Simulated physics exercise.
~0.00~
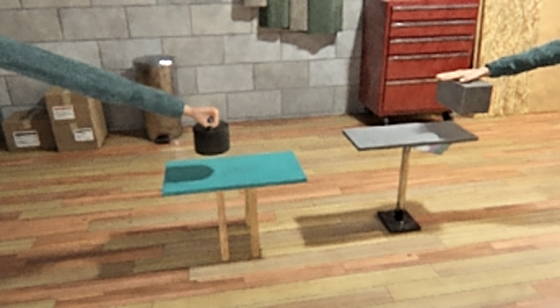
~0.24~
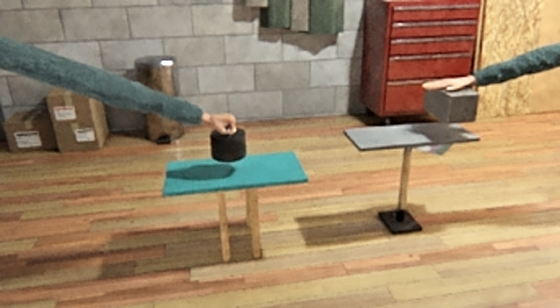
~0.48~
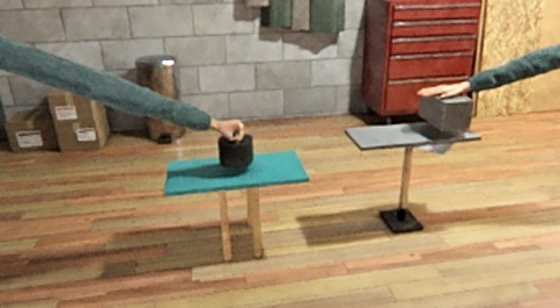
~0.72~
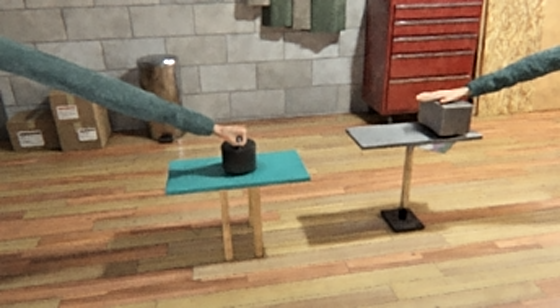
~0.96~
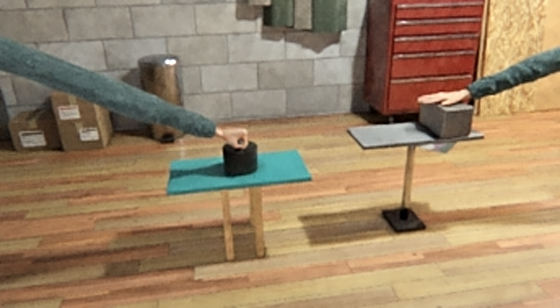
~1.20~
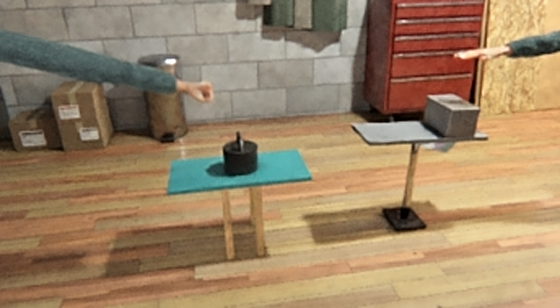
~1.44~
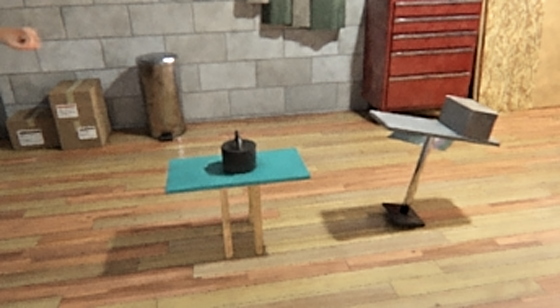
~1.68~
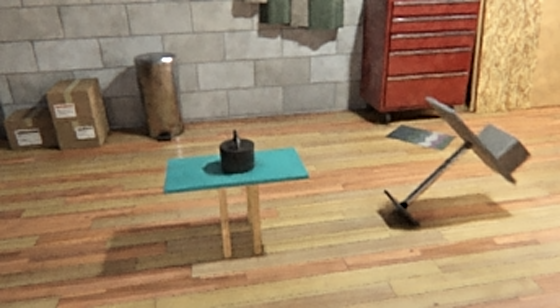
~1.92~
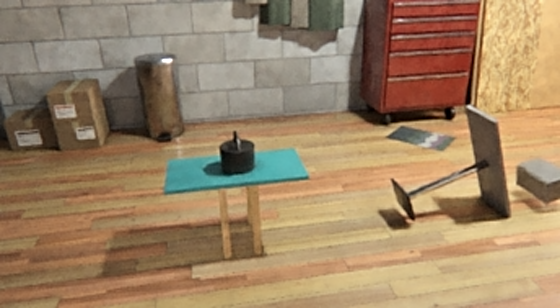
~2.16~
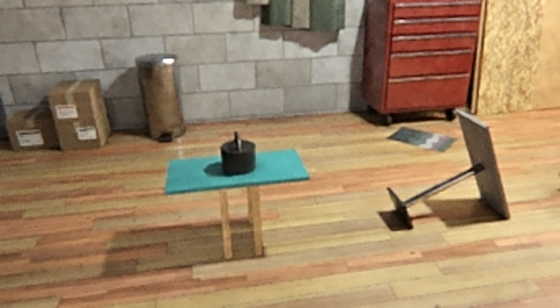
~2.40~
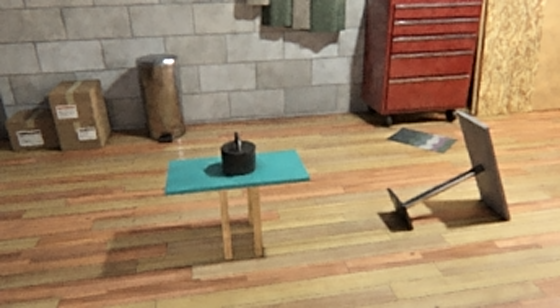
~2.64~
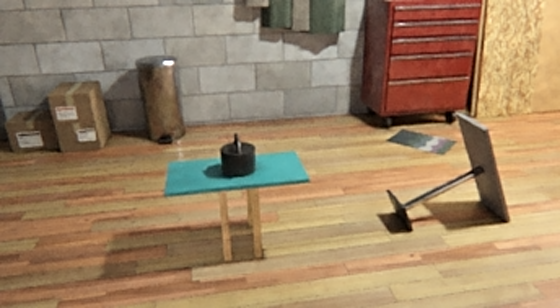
Two hands setting a dark cylinder on a turquoise trestle and a grey block on a stand, which topples after release.
